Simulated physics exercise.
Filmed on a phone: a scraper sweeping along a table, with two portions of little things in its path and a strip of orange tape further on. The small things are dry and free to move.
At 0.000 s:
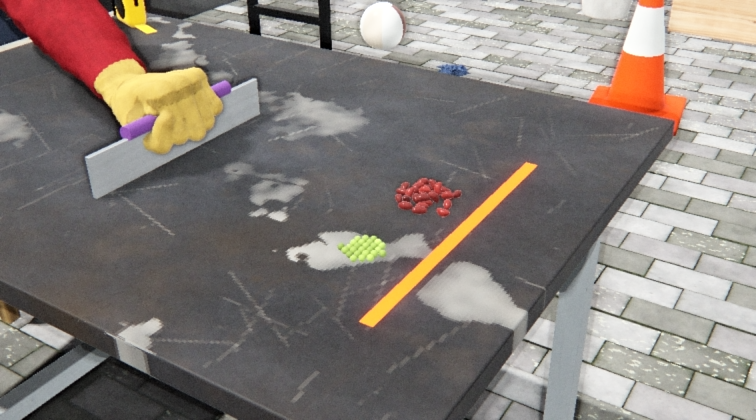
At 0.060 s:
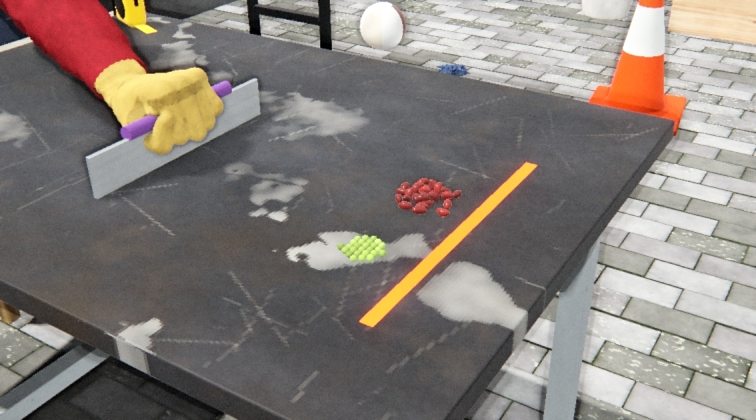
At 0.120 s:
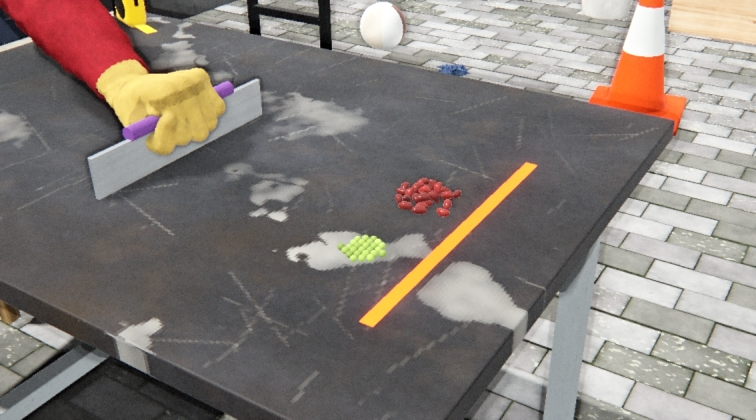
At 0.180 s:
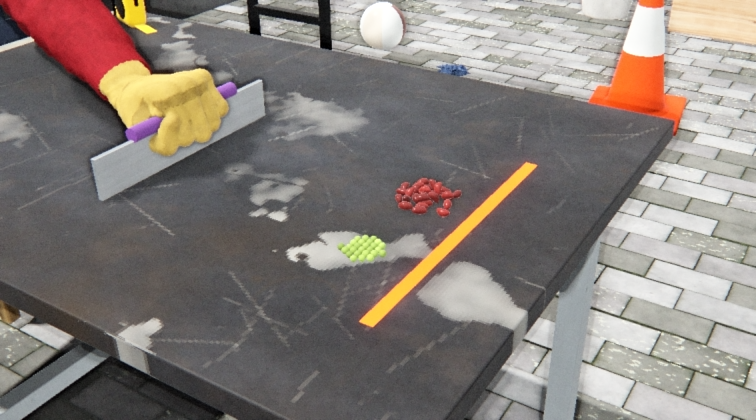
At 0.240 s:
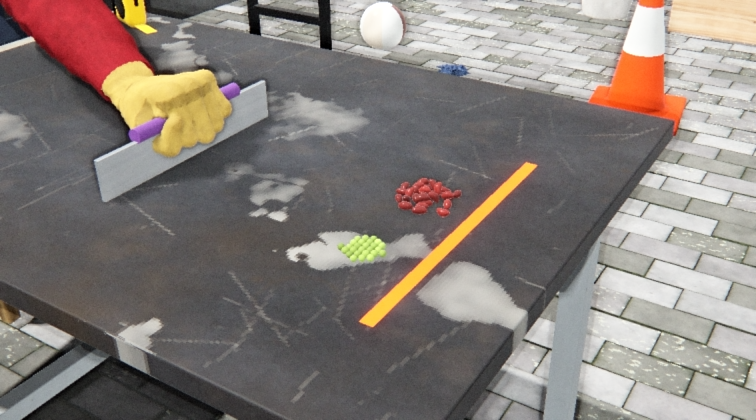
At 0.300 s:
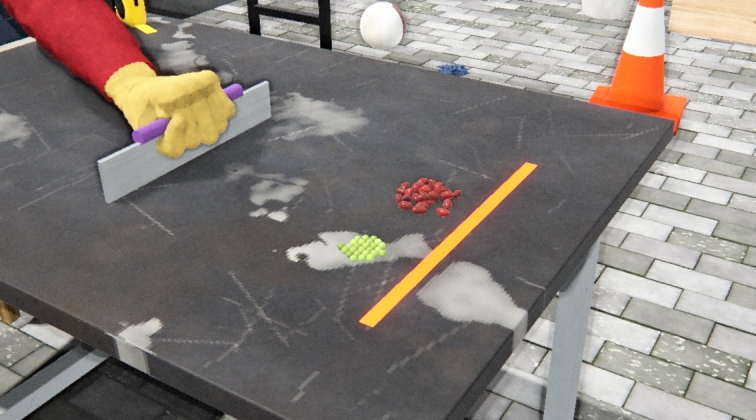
Yellow-gloved hand edging a wide metal scraper slightly across a dark table, green and red piles lying still near orange tape.
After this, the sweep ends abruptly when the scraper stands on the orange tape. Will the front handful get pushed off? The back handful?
The front handful keeps clear of the drop; the back handful keeps clear of the drop.
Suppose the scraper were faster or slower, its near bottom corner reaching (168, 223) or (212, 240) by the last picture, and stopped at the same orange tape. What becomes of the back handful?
First it stays on top, then it partly drops off.
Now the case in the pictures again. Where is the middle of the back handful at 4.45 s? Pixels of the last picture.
Around (503, 217).
Around 2.36 s, scraper still moving, near (317, 152); front handful all on the table, its front near (383, 254); back handful all on the table, its front near (443, 213).
Around 4.45 s, scraper stopped at the orange tape; front handful all on the table, its front near (452, 277); back handful all on the table, its front near (518, 224).
Around 4.73 s, scraper stopped at the orange tape; front handful all on the table, its front near (454, 278); back handful all on the table, its front near (518, 224).
Finally (4.9 s), scraper stopped at the orange tape; front handful all on the table, its front near (454, 278); back handful all on the table, its front near (518, 224).
